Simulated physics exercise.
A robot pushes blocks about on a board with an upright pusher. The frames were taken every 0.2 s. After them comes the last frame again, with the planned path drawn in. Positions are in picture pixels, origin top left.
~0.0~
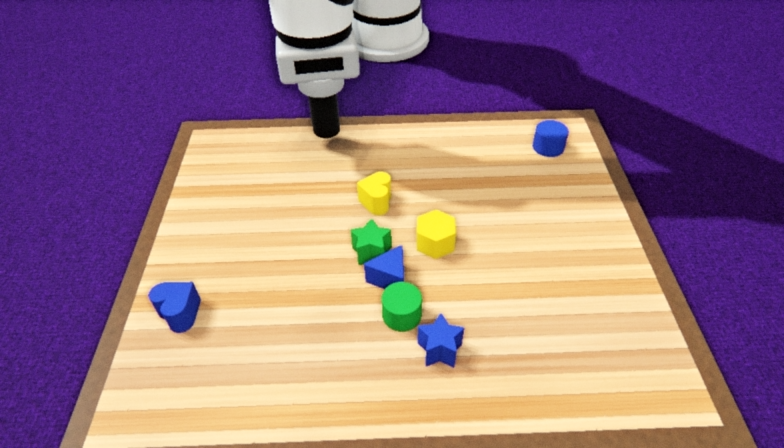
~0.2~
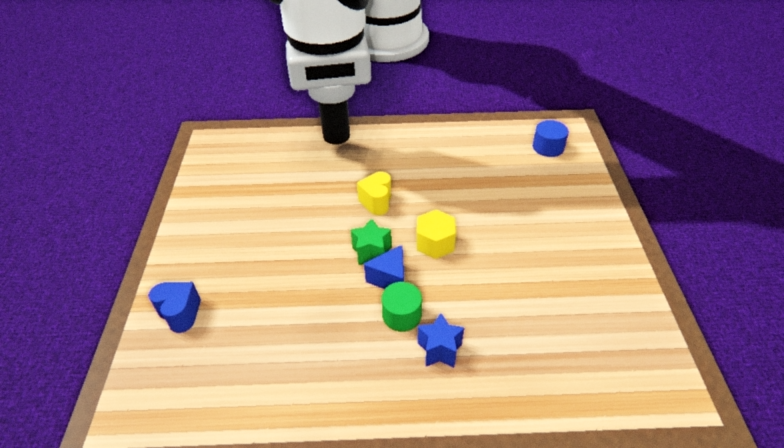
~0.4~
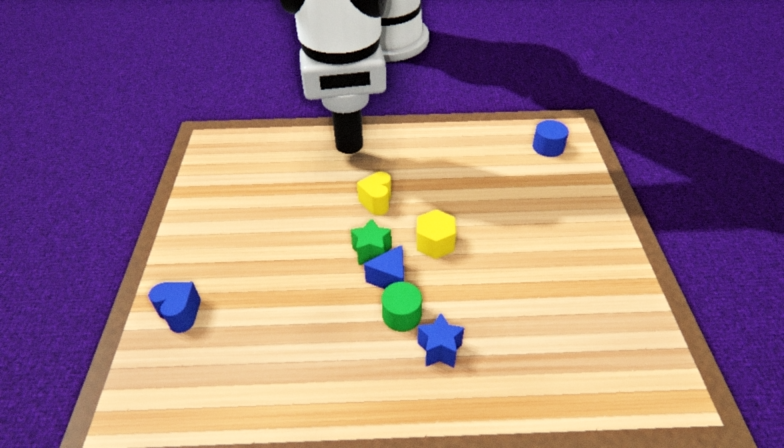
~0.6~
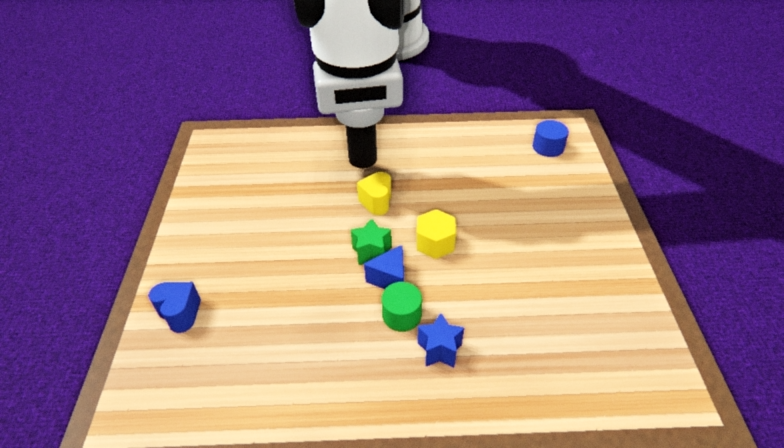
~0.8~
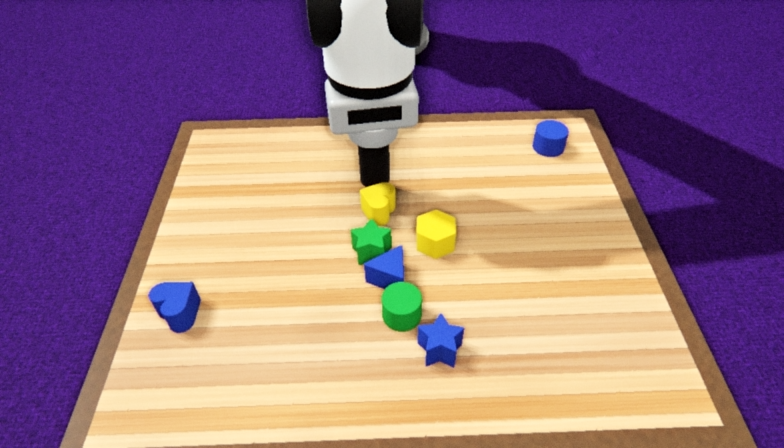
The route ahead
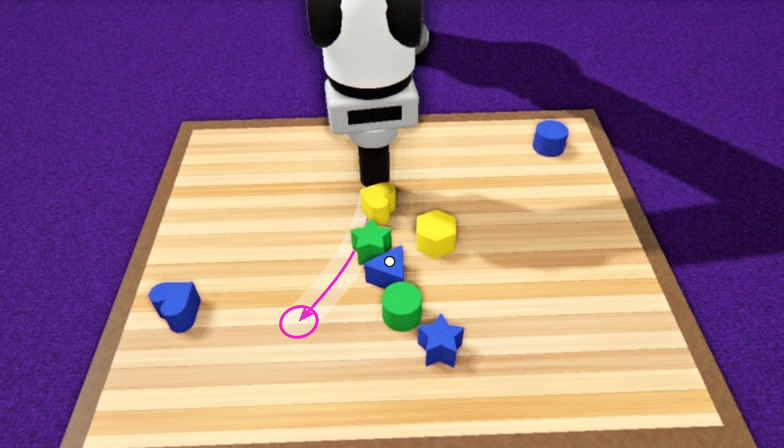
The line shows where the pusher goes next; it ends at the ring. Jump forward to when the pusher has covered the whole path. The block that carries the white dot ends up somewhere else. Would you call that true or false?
Verdict: True.
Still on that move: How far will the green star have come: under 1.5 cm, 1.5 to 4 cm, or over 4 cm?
Verdict: More than 4 cm.
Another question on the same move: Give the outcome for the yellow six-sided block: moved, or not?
Stays put.
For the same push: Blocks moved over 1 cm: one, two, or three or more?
My best guess is that three blocks or more move over 1 cm.
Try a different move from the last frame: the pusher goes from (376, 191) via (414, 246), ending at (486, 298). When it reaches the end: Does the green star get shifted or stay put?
Gets moved.
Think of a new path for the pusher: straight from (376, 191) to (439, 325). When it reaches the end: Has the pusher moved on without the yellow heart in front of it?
Short answer: Yes.
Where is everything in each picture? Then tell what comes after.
Tip of the pusher (327, 131), middles of tops, green star (371, 234), yellow heart (376, 184), blue triangular piece (390, 262), green circle (402, 297), yellow six-sided block (436, 224), in the first picture.
Pusher (337, 137), nothing pushed, in the second picture.
Pusher (349, 146), nothing pushed, in the third picture.
Pusher (363, 160), nothing pushed, in the fourth picture.
Pusher (375, 179), green star (371, 234), yellow heart (378, 194), blue triangular piece (390, 262), green circle (402, 297), yellow six-sided block (436, 224), in the fifth picture.
The line goes from (376, 191) through (364, 231) and (339, 275) to (299, 322); the dot is on the blue triangular piece.
On the path given first. One third of the way, pusher (363, 220); green star (363, 256); yellow heart (379, 233); blue triangular piece (391, 270), turned 25° anticlockwise.
Two thirds of the way, pusher (337, 264); green star (359, 283), turned 50° anticlockwise; yellow heart (381, 243), turned 45° anticlockwise; blue triangular piece (402, 274), turned 35° anticlockwise; green circle (405, 302).
At the end, pusher (296, 310); green star (353, 290), turned 95° anticlockwise; yellow heart (381, 243), turned 45° anticlockwise; blue triangular piece (402, 274), turned 35° anticlockwise; green circle (405, 302); yellow six-sided block unmoved.
